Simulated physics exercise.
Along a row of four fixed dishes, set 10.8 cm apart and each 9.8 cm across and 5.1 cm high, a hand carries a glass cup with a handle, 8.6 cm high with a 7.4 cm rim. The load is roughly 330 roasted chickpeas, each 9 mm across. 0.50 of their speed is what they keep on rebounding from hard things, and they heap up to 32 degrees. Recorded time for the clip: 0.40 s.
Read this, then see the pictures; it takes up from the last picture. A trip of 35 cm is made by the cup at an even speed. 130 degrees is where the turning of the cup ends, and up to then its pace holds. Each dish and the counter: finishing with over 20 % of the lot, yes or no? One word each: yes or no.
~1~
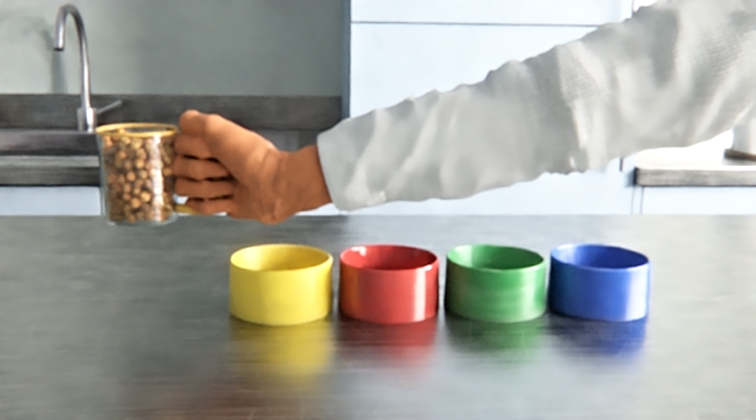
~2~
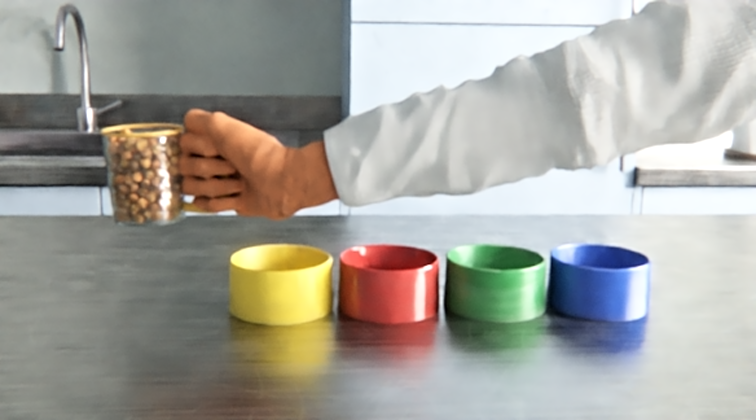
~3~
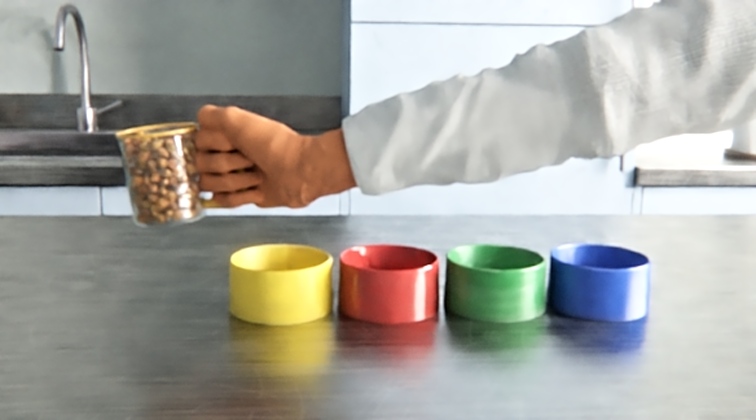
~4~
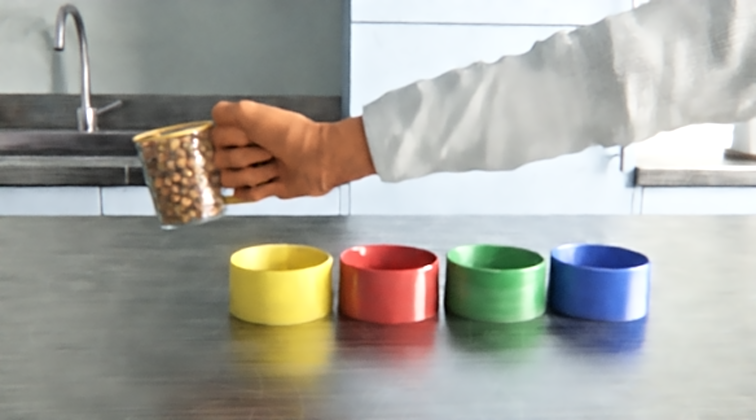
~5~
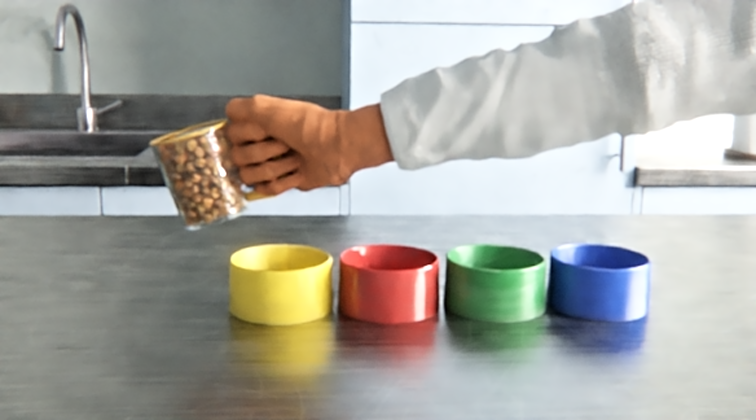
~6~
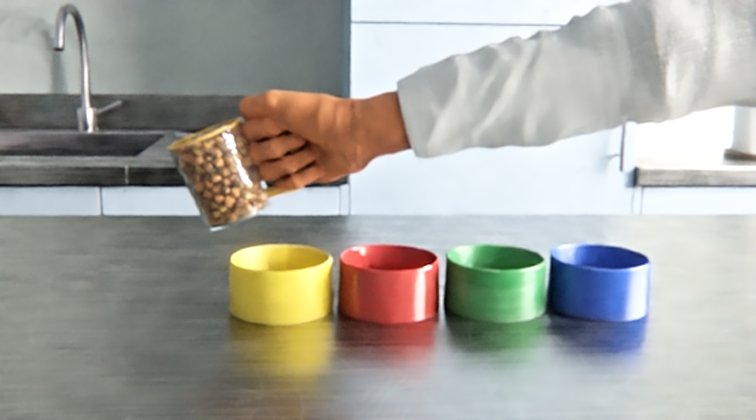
Red: Yes; blue: No; green: Yes; yellow: No; counter: Yes.
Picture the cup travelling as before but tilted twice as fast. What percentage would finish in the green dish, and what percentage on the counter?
The green dish 0, the counter 10.
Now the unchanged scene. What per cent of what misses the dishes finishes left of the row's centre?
Around 50 per cent of it.
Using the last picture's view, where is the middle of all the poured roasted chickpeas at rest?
In the last view, approximately (451, 296).
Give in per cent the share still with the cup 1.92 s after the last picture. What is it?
It should be near 0 per cent.
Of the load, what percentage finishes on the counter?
Estimate: Near 30 per cent.
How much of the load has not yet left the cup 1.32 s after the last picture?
I reckon around 90 per cent.
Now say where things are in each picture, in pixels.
The first frame shows cup at (140, 175), tilt 0 degrees, lip at (98, 130), moved 0.0 cm; middle of the pieces at (145, 178); yellow dish at (281, 258); red dish at (389, 258); green dish at (496, 257); blue dish at (600, 257).
The second frame shows cup at (146, 175), tilt 2 degrees, lip at (103, 131), moved 0.6 cm; middle of the pieces at (152, 178).
The third frame shows cup at (164, 175), tilt 6 degrees, lip at (118, 135), moved 2.3 cm; middle of the pieces at (170, 178).
The fourth frame shows cup at (184, 175), tilt 11 degrees, lip at (135, 139), moved 4.2 cm; middle of the pieces at (190, 178).
The fifth frame shows cup at (203, 175), tilt 16 degrees, lip at (152, 143), moved 6.0 cm; middle of the pieces at (209, 177).
The sixth frame shows cup at (223, 175), tilt 21 degrees, lip at (169, 148), moved 7.9 cm; middle of the pieces at (229, 177); yellow dish at (281, 258); red dish at (389, 258); green dish at (496, 257); blue dish at (600, 257).
Then, 0.79 s after the last picture, tilt 72 degrees; cup holds 100 %.
Then, 1.32 s after the last picture, tilt 105 degrees; cup holds 90 %, red 5 %.
Then, 1.92 s after the last picture, tilt 130 degrees; cup holds 0 %, red 30 %, green 40 %.
In the end, red 30 %, blue 0 %, green 40 %, yellow 0 %, counter 30 %.
